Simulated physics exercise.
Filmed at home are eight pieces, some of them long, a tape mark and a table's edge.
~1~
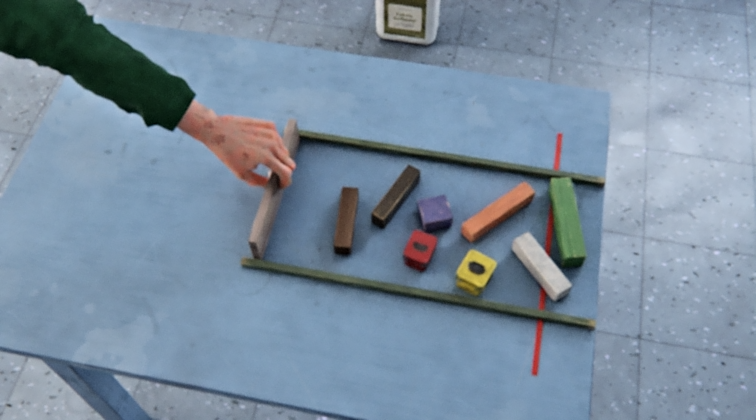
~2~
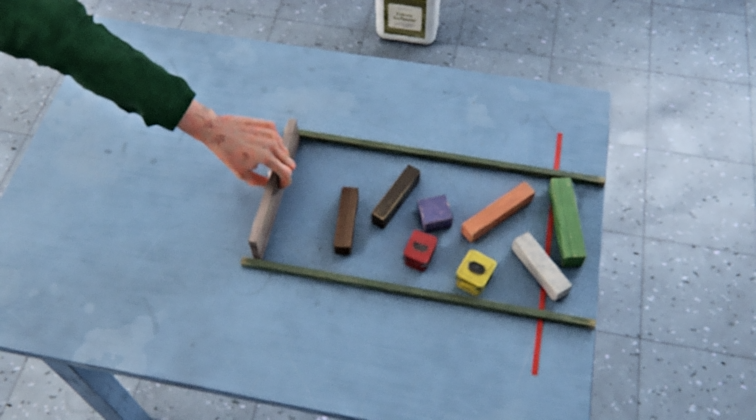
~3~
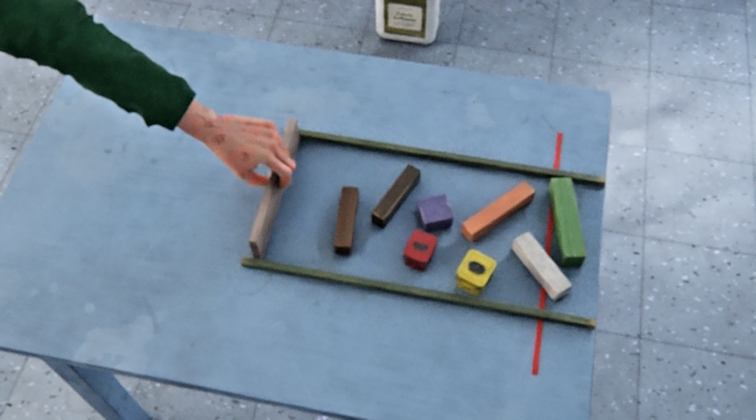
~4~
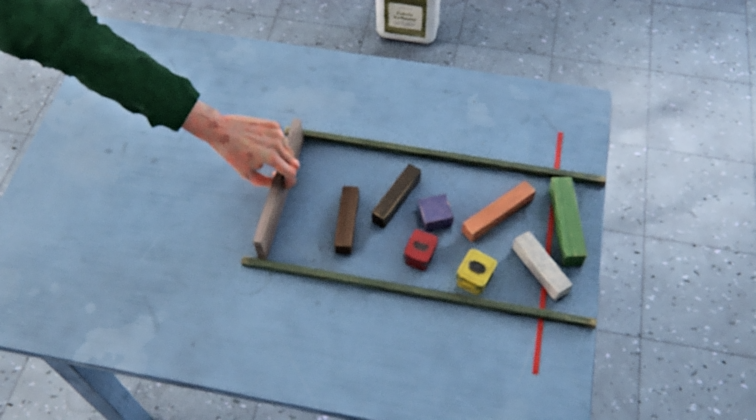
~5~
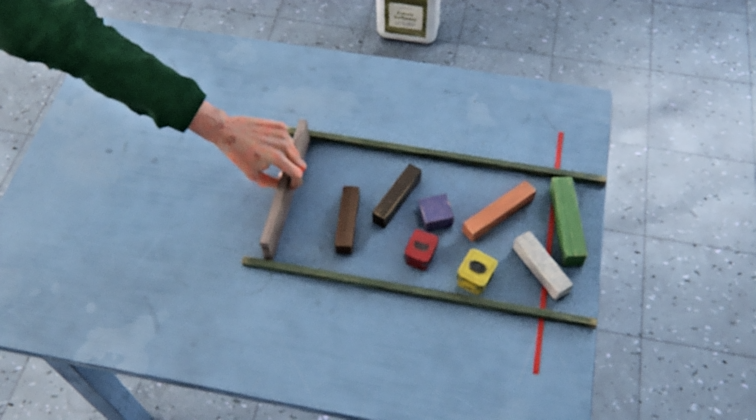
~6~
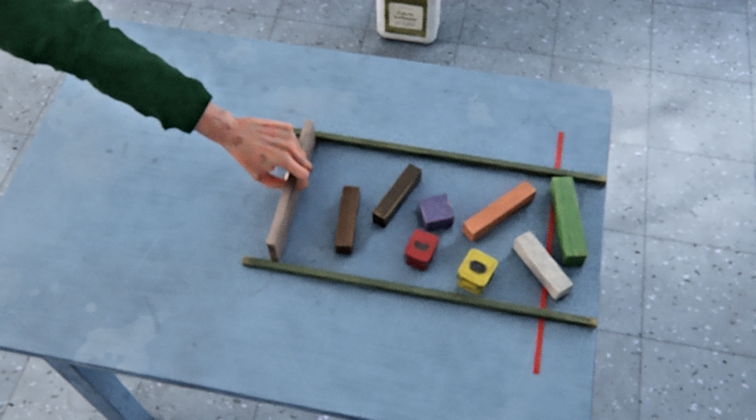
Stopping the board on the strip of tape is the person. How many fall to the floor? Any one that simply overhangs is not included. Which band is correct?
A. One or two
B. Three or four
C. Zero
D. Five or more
Answer: B.
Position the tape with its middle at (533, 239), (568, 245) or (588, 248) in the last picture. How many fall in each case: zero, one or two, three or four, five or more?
So, tape by tape, it's three to four, then three or four, then 5 or more.
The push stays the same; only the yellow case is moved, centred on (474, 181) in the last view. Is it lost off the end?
I reckon from there it stays aboard.
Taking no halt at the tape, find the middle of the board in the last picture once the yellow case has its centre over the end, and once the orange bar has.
First one: Around (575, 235). Other one: Around (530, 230).
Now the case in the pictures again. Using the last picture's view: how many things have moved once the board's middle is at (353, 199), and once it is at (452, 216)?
At the first place 1, at the second 7.
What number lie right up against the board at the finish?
I count 1 of them.
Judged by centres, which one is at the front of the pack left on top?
The blue block is it.
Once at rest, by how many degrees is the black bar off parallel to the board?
I'd estimate about 0 degrees.
Soon after, none off yet; green bar at rest near (568, 220); white bar at rest near (542, 265); orange bar at rest near (499, 211).
After that, none off yet; green bar at rest near (570, 220); white bar displaced a little near (563, 274); orange bar displaced a little near (538, 221).
In the end, the number that fall off is three or four; gone, orange bar, white bar and green bar.
